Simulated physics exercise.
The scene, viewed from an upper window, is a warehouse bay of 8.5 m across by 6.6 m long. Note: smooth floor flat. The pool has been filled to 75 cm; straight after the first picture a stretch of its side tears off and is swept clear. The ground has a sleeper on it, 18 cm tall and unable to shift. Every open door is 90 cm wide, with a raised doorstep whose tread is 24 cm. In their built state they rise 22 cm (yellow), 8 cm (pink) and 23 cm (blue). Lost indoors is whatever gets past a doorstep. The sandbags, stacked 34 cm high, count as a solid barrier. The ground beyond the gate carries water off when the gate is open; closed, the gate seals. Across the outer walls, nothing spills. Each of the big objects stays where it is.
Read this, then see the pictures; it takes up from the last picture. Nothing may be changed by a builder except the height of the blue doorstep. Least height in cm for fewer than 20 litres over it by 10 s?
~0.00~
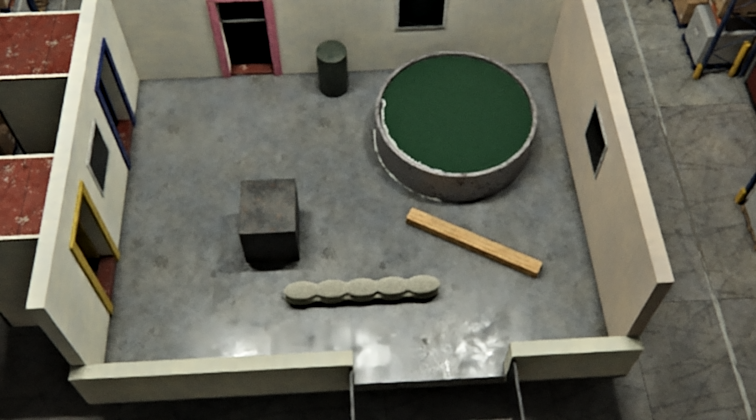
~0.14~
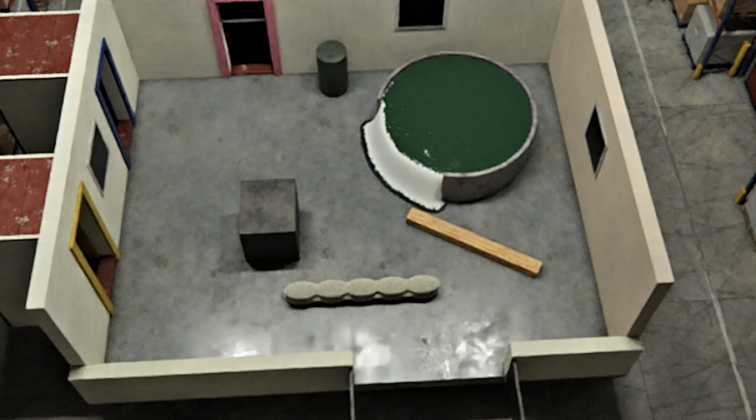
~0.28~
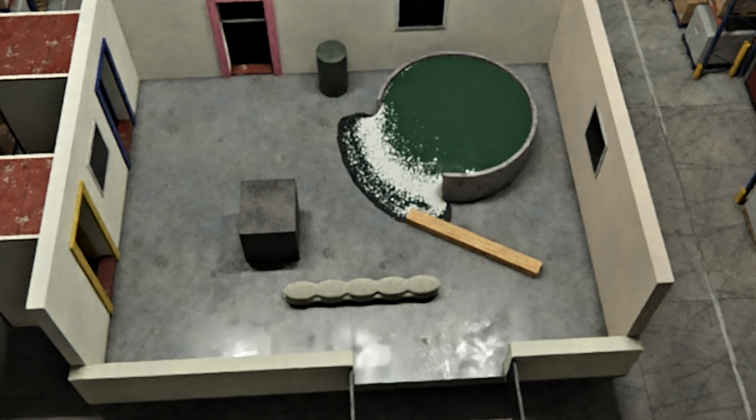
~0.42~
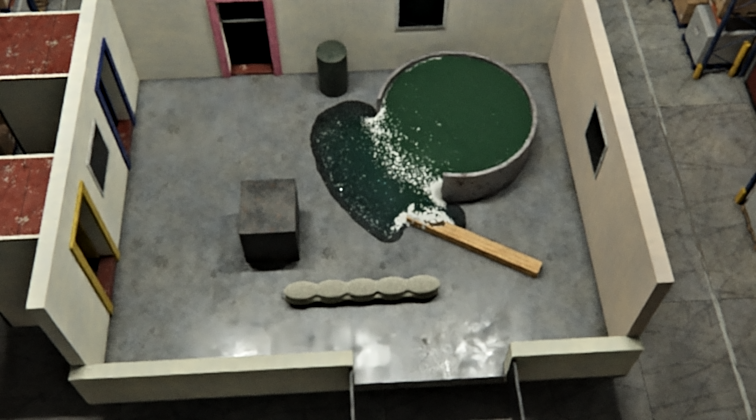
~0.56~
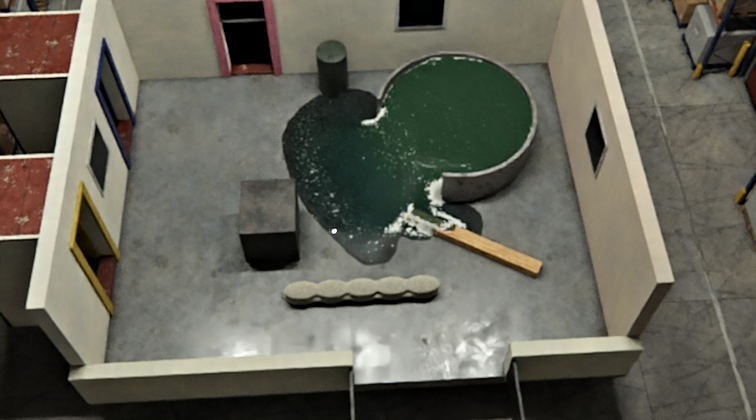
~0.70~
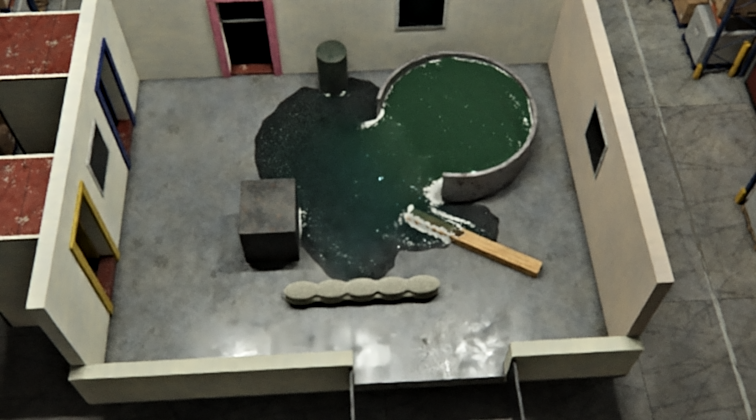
Roughly 23 cm.
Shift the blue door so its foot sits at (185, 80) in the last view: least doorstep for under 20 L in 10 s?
Minimum: About 19 cm.
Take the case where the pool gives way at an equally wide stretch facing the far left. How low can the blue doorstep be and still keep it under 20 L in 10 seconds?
A minimum of about 24 cm.
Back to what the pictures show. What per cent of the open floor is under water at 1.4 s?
Roughly 45 percent of the floor.
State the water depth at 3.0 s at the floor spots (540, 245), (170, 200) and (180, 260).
Depth: About 1, 7, 4 cm.
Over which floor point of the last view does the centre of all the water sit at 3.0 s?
Roughly (331, 188).
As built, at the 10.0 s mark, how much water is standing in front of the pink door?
Roughly 11.0 cm deep.
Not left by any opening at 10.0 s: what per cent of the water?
I'd estimate some 96 in a hundred.
After 1.4 s water covers 45 % of the floor, deepest (47 cm) near (309, 285); it has not reached the blue door.
After 3.0 s water covers 70 % of the floor, deepest (38 cm) near (309, 285); 29 cm at the blue door, 4 litres in over its 23 cm doorstep.
After 10.0 s water covers 95 % of the floor, deepest (16 cm) near (289, 77); 12 cm at the blue door, 19 litres in over its 23 cm doorstep.
At the blue door as built, the water arrived by 1.6 s and peaked near 29 cm at 2.8 s.
With a doorstep of 20.5 cm, 36 litres would have come in within the 10 s; with 28 cm, 4 litres. So under 20 litres takes about 23 cm.
